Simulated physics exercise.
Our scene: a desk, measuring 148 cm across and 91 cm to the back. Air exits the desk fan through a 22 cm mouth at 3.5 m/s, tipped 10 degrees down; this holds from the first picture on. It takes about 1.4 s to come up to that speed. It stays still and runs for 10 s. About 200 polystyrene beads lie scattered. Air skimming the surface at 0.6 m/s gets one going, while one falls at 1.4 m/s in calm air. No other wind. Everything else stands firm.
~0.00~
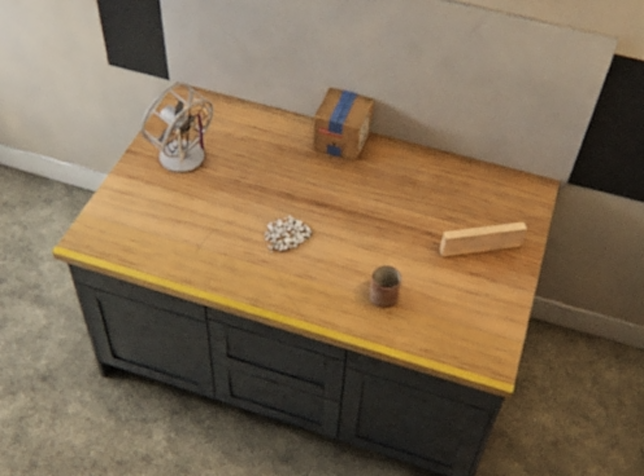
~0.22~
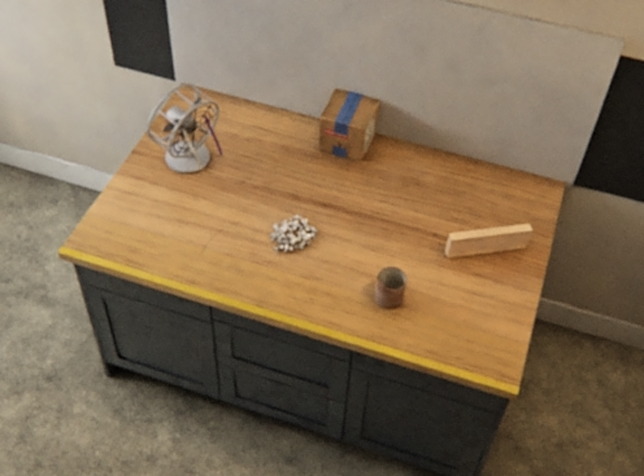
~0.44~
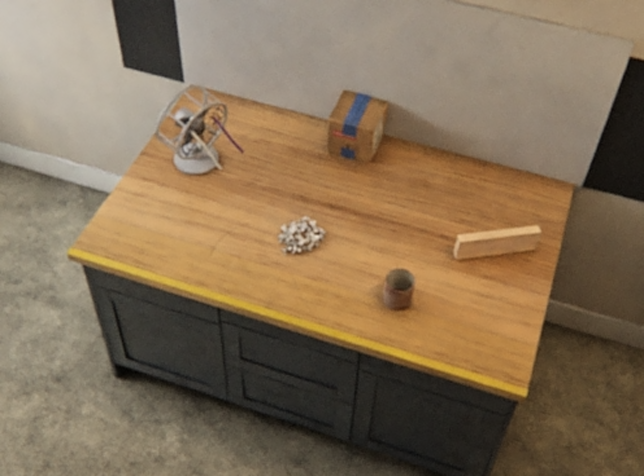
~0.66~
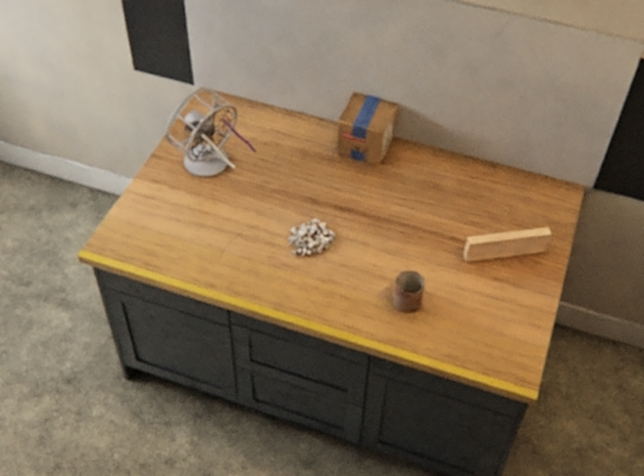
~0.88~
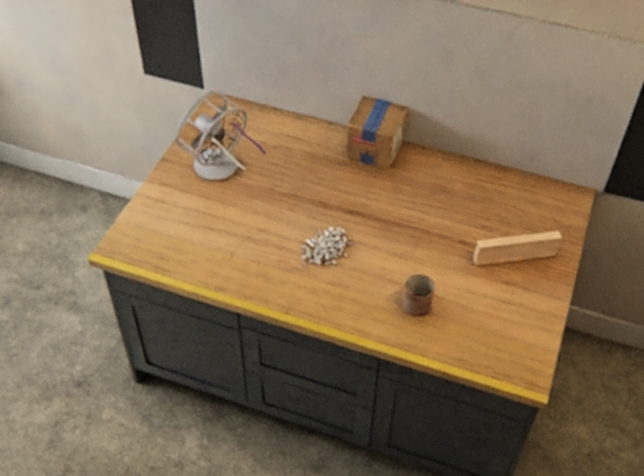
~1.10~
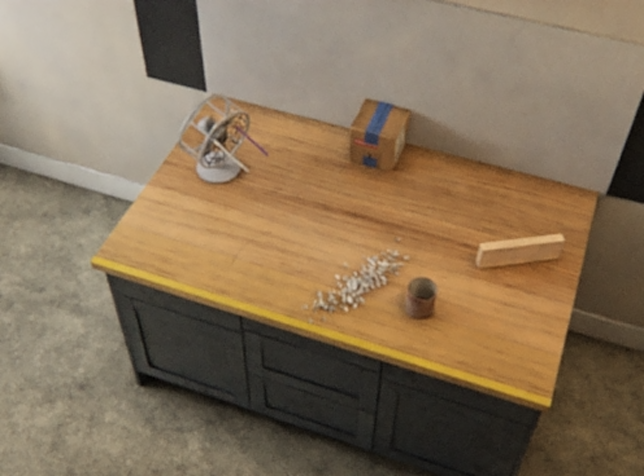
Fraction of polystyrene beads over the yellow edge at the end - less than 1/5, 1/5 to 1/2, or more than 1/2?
More than 1/2.
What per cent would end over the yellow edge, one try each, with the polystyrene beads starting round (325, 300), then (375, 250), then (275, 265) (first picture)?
About 100, 0 and 100 in a hundred, in that order.
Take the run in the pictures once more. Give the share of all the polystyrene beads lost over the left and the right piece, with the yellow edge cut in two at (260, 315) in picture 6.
I'd guess near 0 percent left and close to 80 percent right.
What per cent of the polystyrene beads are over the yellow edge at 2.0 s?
80 per cent, roughly.
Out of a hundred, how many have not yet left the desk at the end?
Around 0 in a hundred remain.
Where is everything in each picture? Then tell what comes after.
In the first picture, the middle of the polystyrene beads is near (286, 235), none has stirred yet and the mouth of the desk fan is at (178, 121).
In the second picture, the middle of the polystyrene beads is near (292, 236), none has stirred yet and the yellow edge is centred on (275, 320).
In the third picture, the middle of the polystyrene beads is near (300, 237), none has stirred yet, the top of a mug is at (401, 280) and the top of a box is at (359, 109).
In the fourth picture, the middle of the polystyrene beads is near (310, 240) and none has stirred yet.
In the fifth picture, the middle of the polystyrene beads is near (326, 248), the farthest in sight from the desk fan is at (346, 255) and about 60 % have left their places.
In the sixth picture, the middle of the polystyrene beads is near (360, 282), the farthest in sight from the desk fan is at (397, 274) and all have left their places.
After 2.0 s, 2 % are on the move or not yet settled, 76 % are over the yellow edge.
After 3.2 s, 0 % are on the move or not yet settled, 76 % are over the yellow edge.
After 5.5 s, 0 % are on the move or not yet settled, 76 % are over the yellow edge.
After 10.0 s, at the end, 76 % are over the yellow edge.
